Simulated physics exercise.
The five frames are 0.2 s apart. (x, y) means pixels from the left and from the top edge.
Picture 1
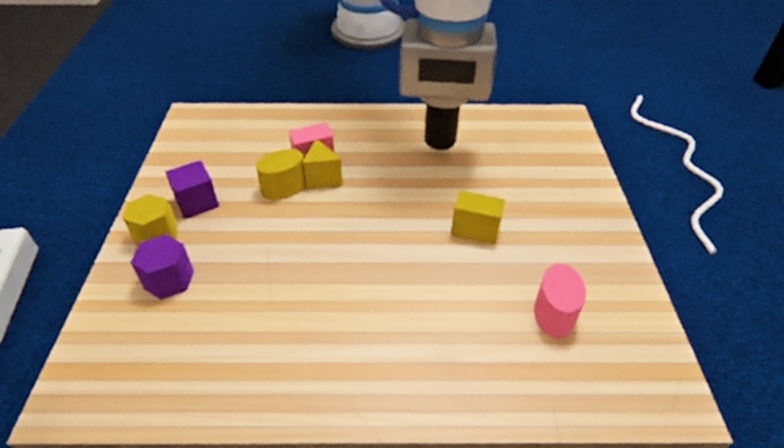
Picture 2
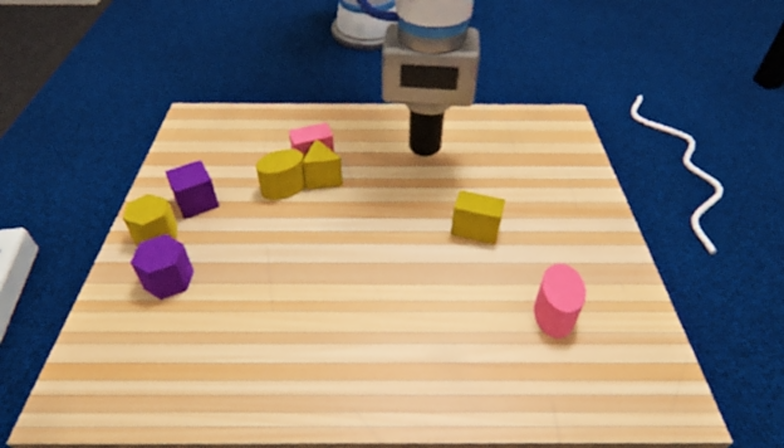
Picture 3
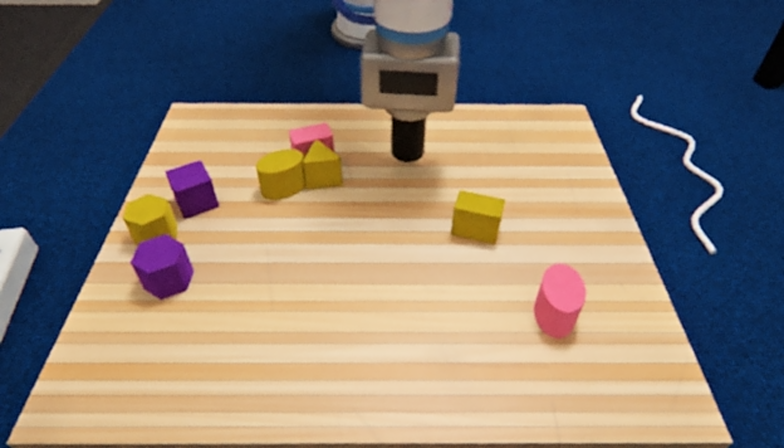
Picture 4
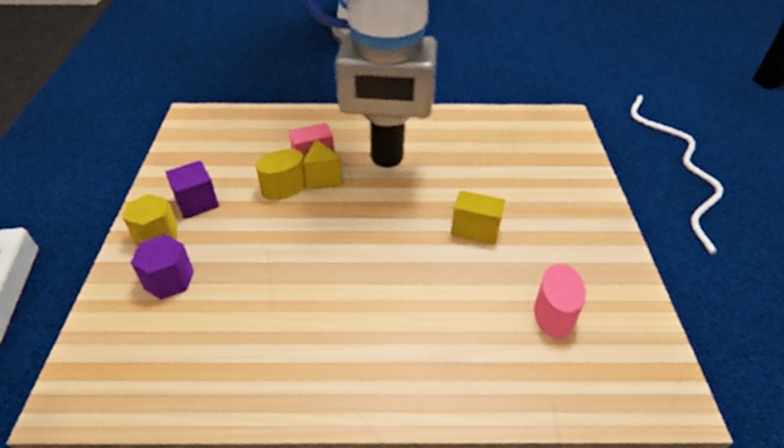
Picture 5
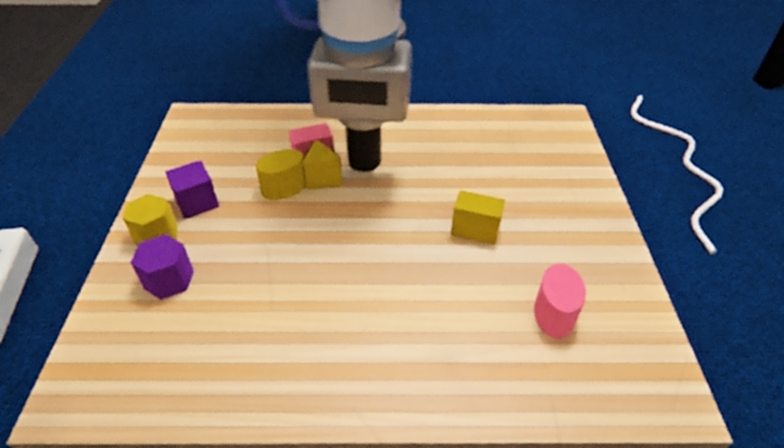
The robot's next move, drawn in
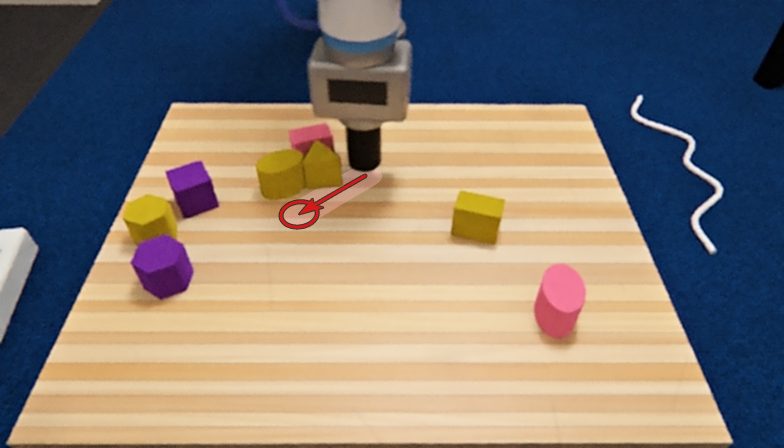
A robot arm moves left across the board toward a yellow three-sided block, touching nothing else.
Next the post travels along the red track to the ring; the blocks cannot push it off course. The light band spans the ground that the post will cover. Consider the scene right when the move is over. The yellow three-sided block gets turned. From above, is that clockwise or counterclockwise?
My answer: Clockwise.
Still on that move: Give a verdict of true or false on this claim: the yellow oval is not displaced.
That is false.
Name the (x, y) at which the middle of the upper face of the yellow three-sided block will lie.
Put as a pixel place, it's (300, 159).
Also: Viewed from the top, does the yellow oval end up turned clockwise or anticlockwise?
From above, the yellow oval will be seen to turn anti-clockwise.
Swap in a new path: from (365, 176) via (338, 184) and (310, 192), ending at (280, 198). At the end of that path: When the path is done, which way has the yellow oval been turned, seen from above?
Answer: Against the clock.
The drawn path runs straight from (365, 176) to (299, 214).
The first path, step by step. Halfway along, post (332, 181); yellow oval (267, 157), turned 25° anticlockwise; yellow three-sided block (305, 158), turned 70° clockwise.
At the end, post (297, 201); yellow oval (266, 157), turned 30° anticlockwise; pink rectangular block not moved; yellow three-sided block (300, 159), turned 85° clockwise.
